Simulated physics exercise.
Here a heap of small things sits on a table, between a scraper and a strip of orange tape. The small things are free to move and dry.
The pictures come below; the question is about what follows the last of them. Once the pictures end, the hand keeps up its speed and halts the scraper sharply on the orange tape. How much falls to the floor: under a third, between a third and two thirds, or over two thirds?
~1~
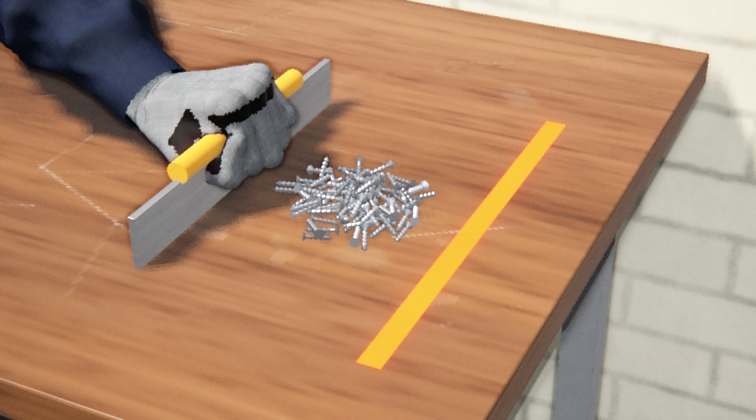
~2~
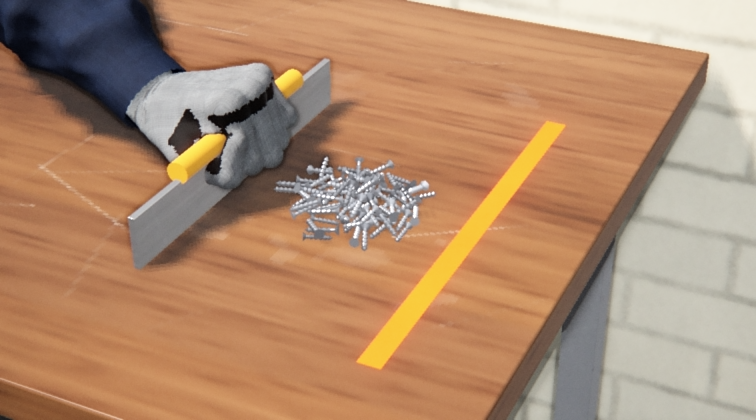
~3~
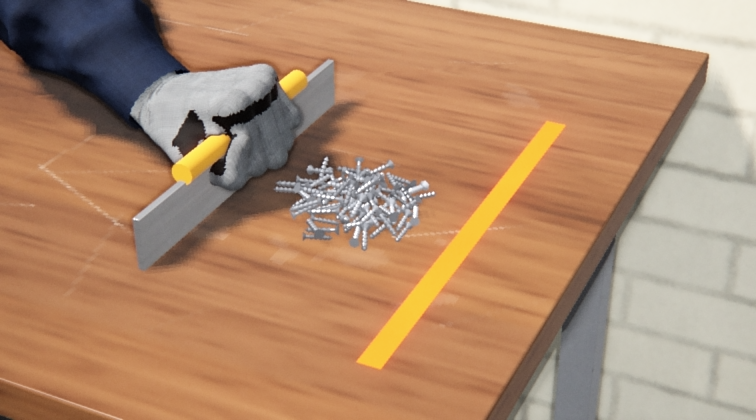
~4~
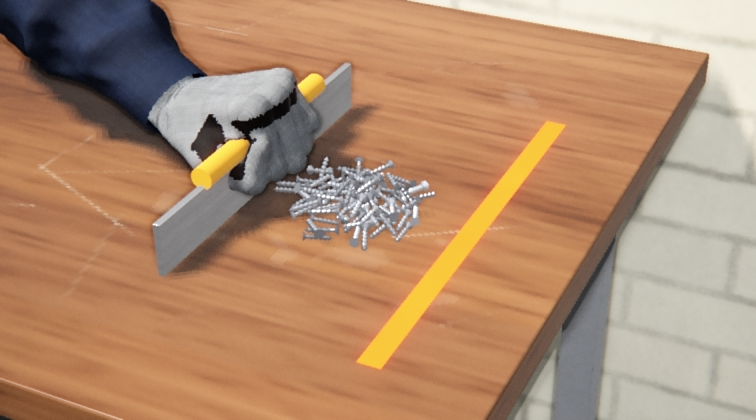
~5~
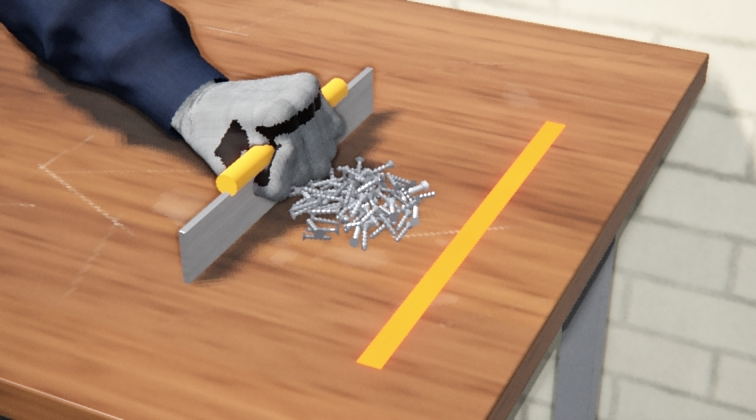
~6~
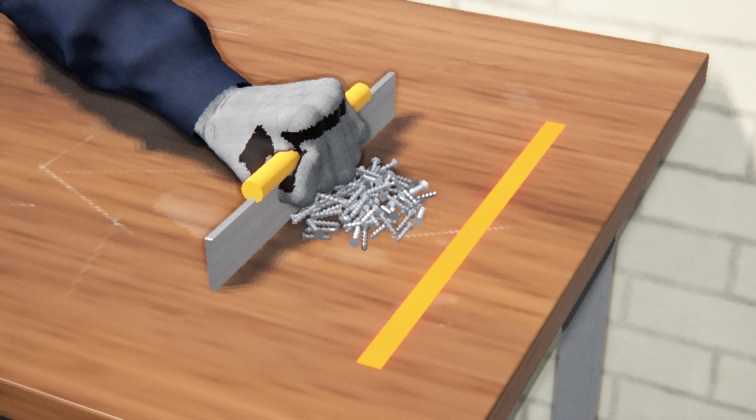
Onto the floor goes below one third.
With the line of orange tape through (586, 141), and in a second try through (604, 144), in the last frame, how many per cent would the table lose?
The shares are 40 and 70 percent, in that order.
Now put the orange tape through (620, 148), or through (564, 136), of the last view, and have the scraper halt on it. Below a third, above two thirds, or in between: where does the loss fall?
First try: Beyond two thirds; second try: Below one third.
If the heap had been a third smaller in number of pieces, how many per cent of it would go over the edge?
My guess is about 0 per cent.
Shortly afterwards, scraper still moving, near (401, 166); heap all on the table, its front near (491, 228).
Next, scraper stopped at the orange tape; heap all on the table, its front near (587, 257).
Some moments later, scraper stopped at the orange tape; heap only a few over the edge.
In the end, scraper stopped at the orange tape; heap only a few over the edge.
